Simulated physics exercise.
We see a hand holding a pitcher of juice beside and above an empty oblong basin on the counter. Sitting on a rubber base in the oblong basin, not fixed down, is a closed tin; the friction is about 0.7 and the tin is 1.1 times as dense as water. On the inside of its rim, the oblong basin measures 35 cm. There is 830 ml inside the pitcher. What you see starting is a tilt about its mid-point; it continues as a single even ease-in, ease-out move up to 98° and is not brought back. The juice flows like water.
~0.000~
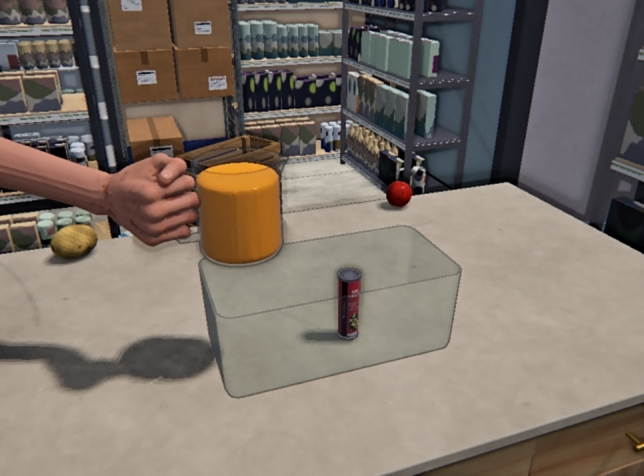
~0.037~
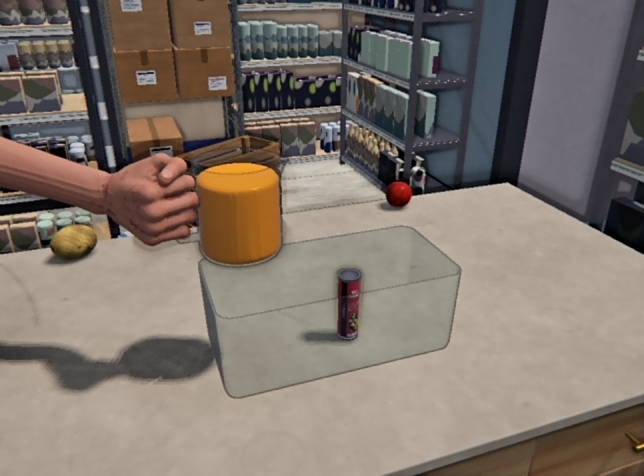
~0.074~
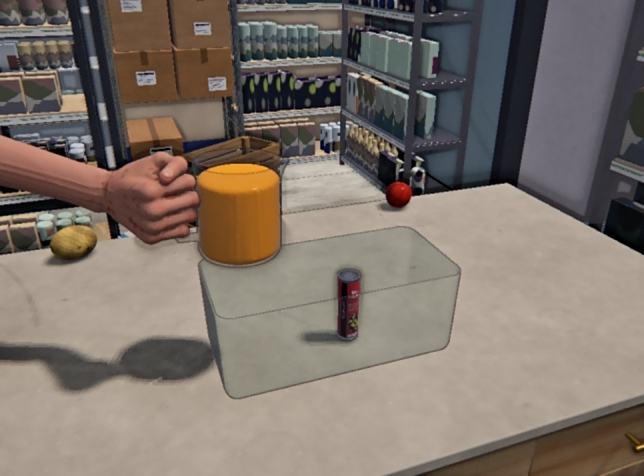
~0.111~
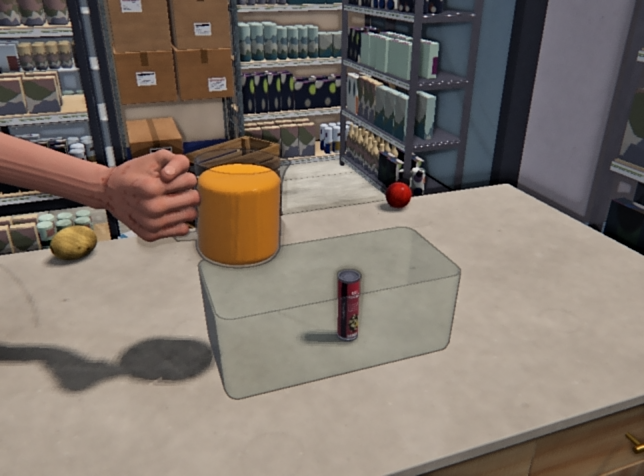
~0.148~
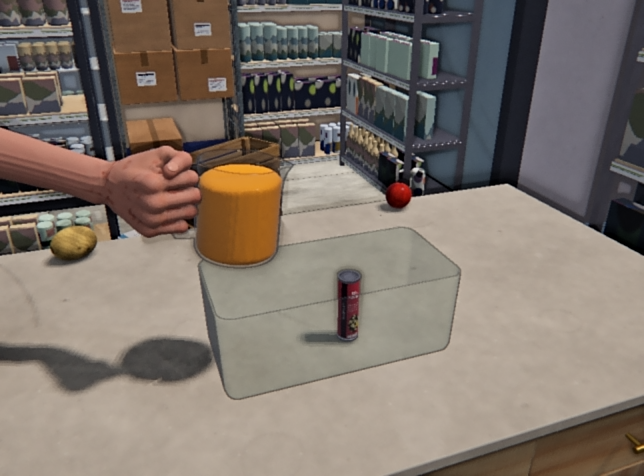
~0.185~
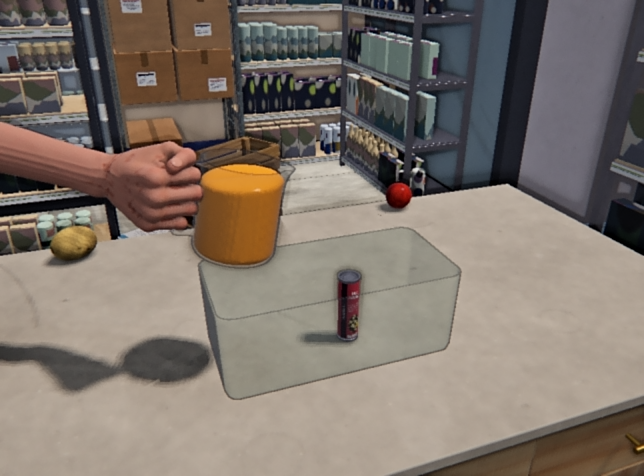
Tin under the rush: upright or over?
Looks like it can't take it.
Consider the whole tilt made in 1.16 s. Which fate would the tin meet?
The tin tumbles.
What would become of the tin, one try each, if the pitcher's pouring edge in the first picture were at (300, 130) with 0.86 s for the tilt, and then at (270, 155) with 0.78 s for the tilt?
Try 1: Still standing; try 2: Still standing.
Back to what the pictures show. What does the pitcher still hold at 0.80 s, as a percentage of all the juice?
Roughly 36 per cent.
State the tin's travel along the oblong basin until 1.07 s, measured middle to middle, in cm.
Measured centre to centre, about 8 cm.
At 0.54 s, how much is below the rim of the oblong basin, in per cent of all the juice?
At that time the basin holds about 3 per cent of the liquid.
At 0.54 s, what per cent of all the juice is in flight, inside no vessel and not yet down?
Close to 14 per cent, I'd say.
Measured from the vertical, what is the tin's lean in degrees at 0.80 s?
5°.
Then, 0.54 s in, the tilt is 68° and 84 per cent is still to pour; the tin stands where it began.
Then, 0.80 s in, the tilt is 97° and 37 per cent is still to pour; the tin leans 5°.
Then, 1.07 s in, the tilt is 98° and 10 per cent is still to pour; the tin lies on its side.
Then, 1.36 s in, the tilt is 98° and 2 per cent is still to pour; the tin lies on its side.
Finally, the tin lies on its side.
